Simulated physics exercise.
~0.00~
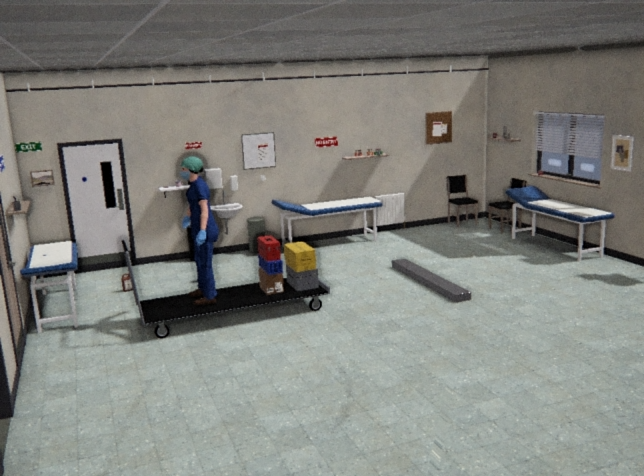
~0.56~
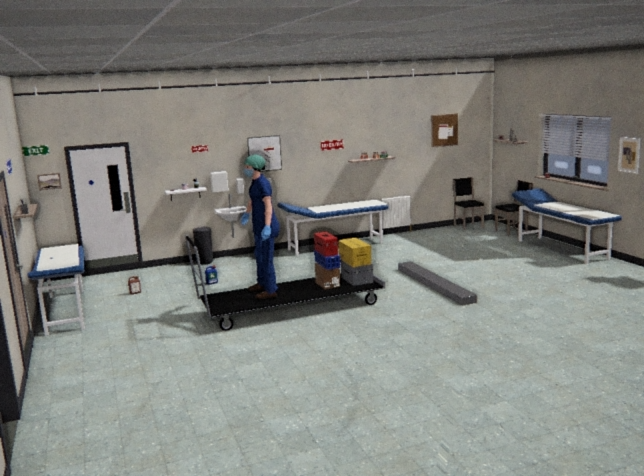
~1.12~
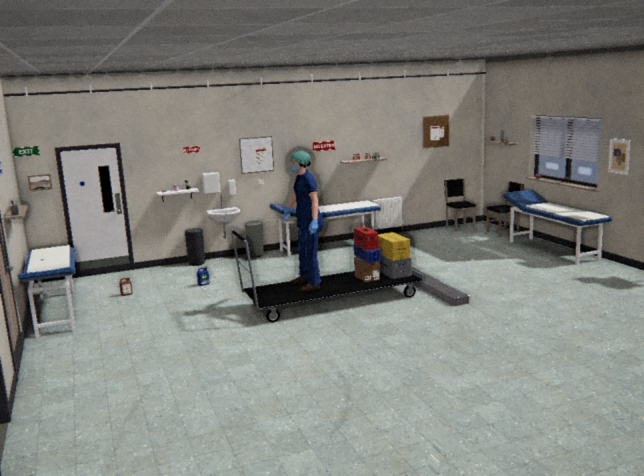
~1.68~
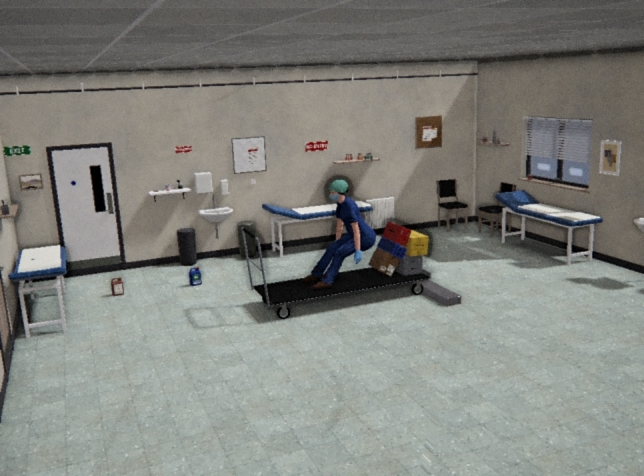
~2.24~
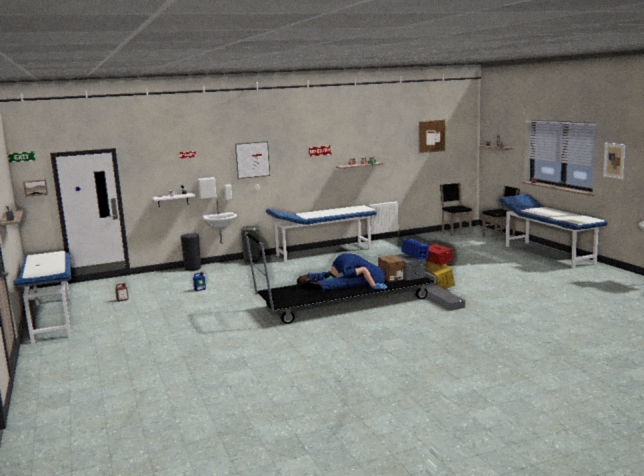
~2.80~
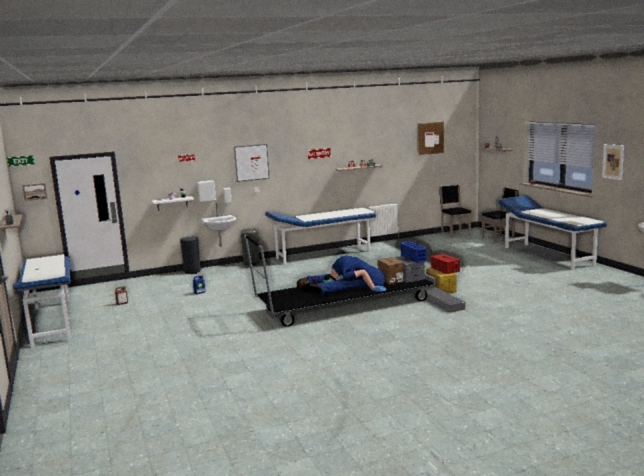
Trolley carrying a standing figure in blue scrubs rolls right, stops at a kerb, and figure collapses onto it as crates tumble, some falling off the front.
